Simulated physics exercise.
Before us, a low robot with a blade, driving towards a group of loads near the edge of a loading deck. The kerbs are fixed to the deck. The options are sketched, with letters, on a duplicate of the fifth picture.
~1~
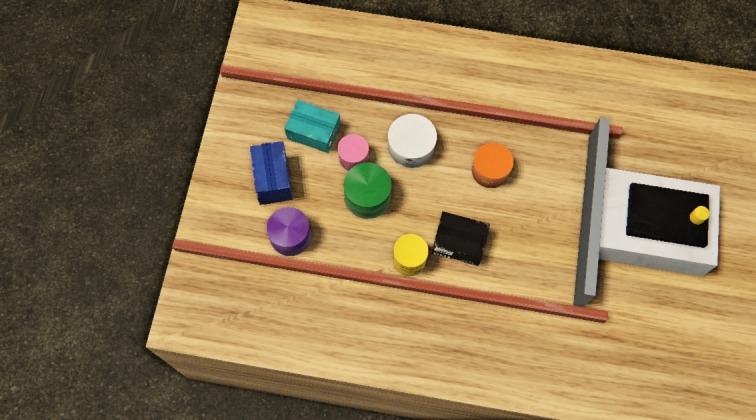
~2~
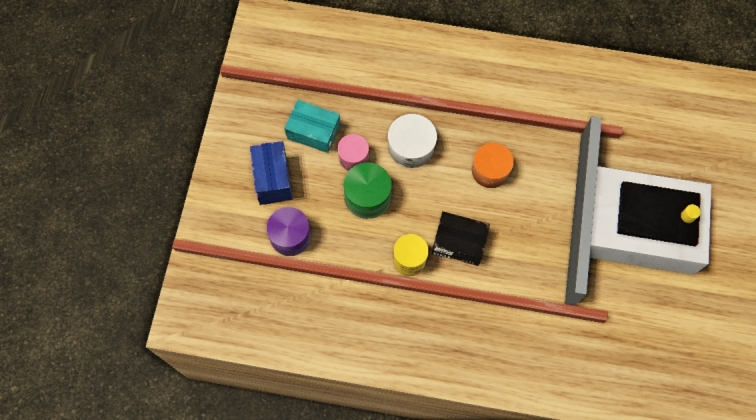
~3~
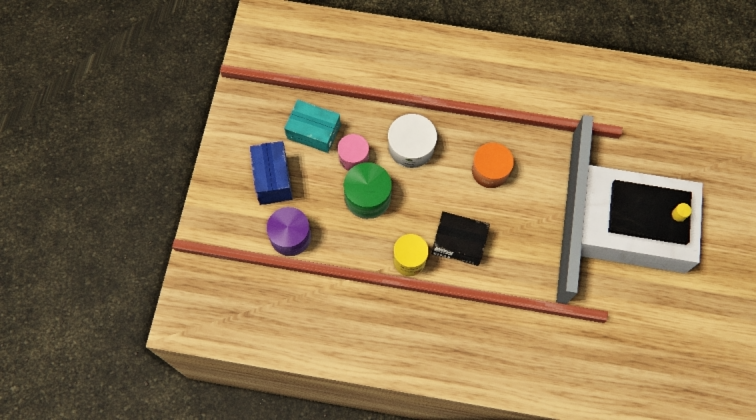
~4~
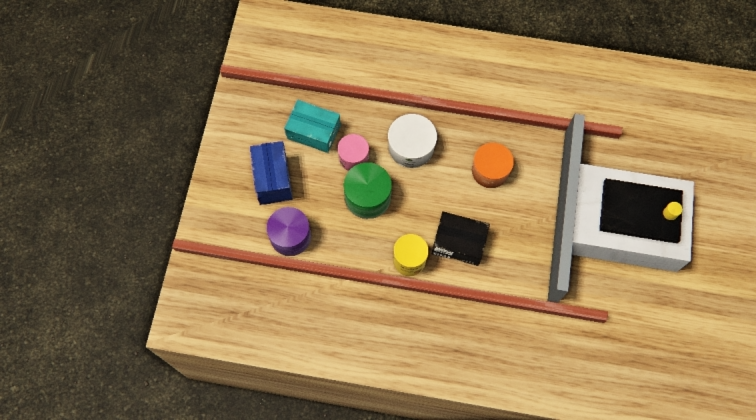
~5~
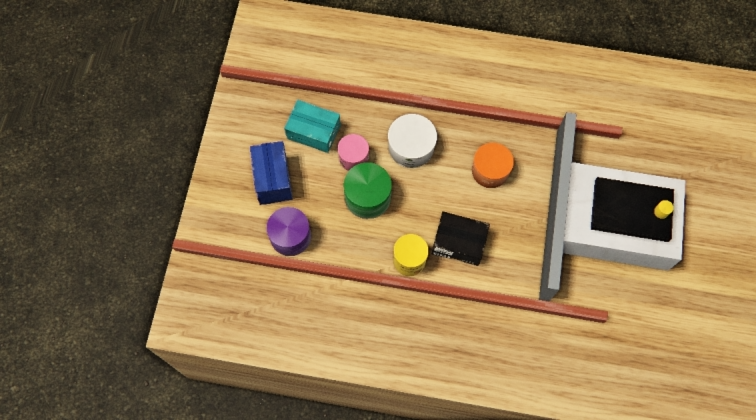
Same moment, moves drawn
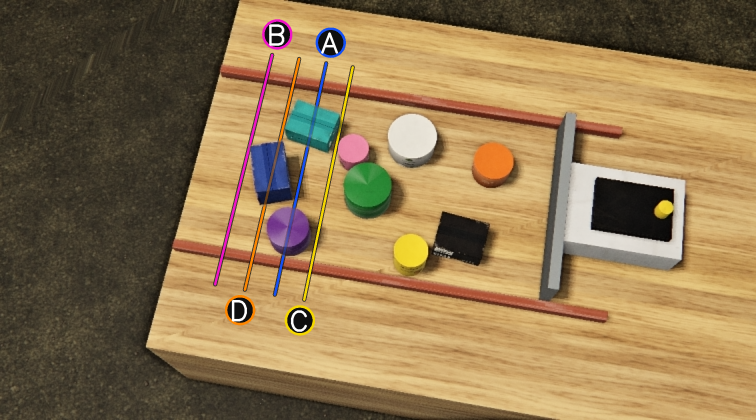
A low white robot with a wide grey blade crept a short way left across a wooden deck, between two red rails, while the colourful canisters and boxes ahead of it stayed still.
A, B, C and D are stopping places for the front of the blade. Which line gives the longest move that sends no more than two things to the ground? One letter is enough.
It should halt at D.
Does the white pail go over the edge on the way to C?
No.
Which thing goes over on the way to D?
The blue box.
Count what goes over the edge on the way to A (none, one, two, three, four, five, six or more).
The count is none.
On the copy, A at (302, 173); B at (245, 164); C at (330, 177); D at (273, 168).
On D. First, robot (521, 191); yellow pail (391, 257); white pail (398, 137).
Then, robot (414, 174); blue box (259, 173); turquoise box (278, 110).
Finally, robot (335, 161); blue box over the edge; turquoise box (224, 92); one fallen.
By contrast, A is within the limit but short; B drops five; C is within the limit but short.
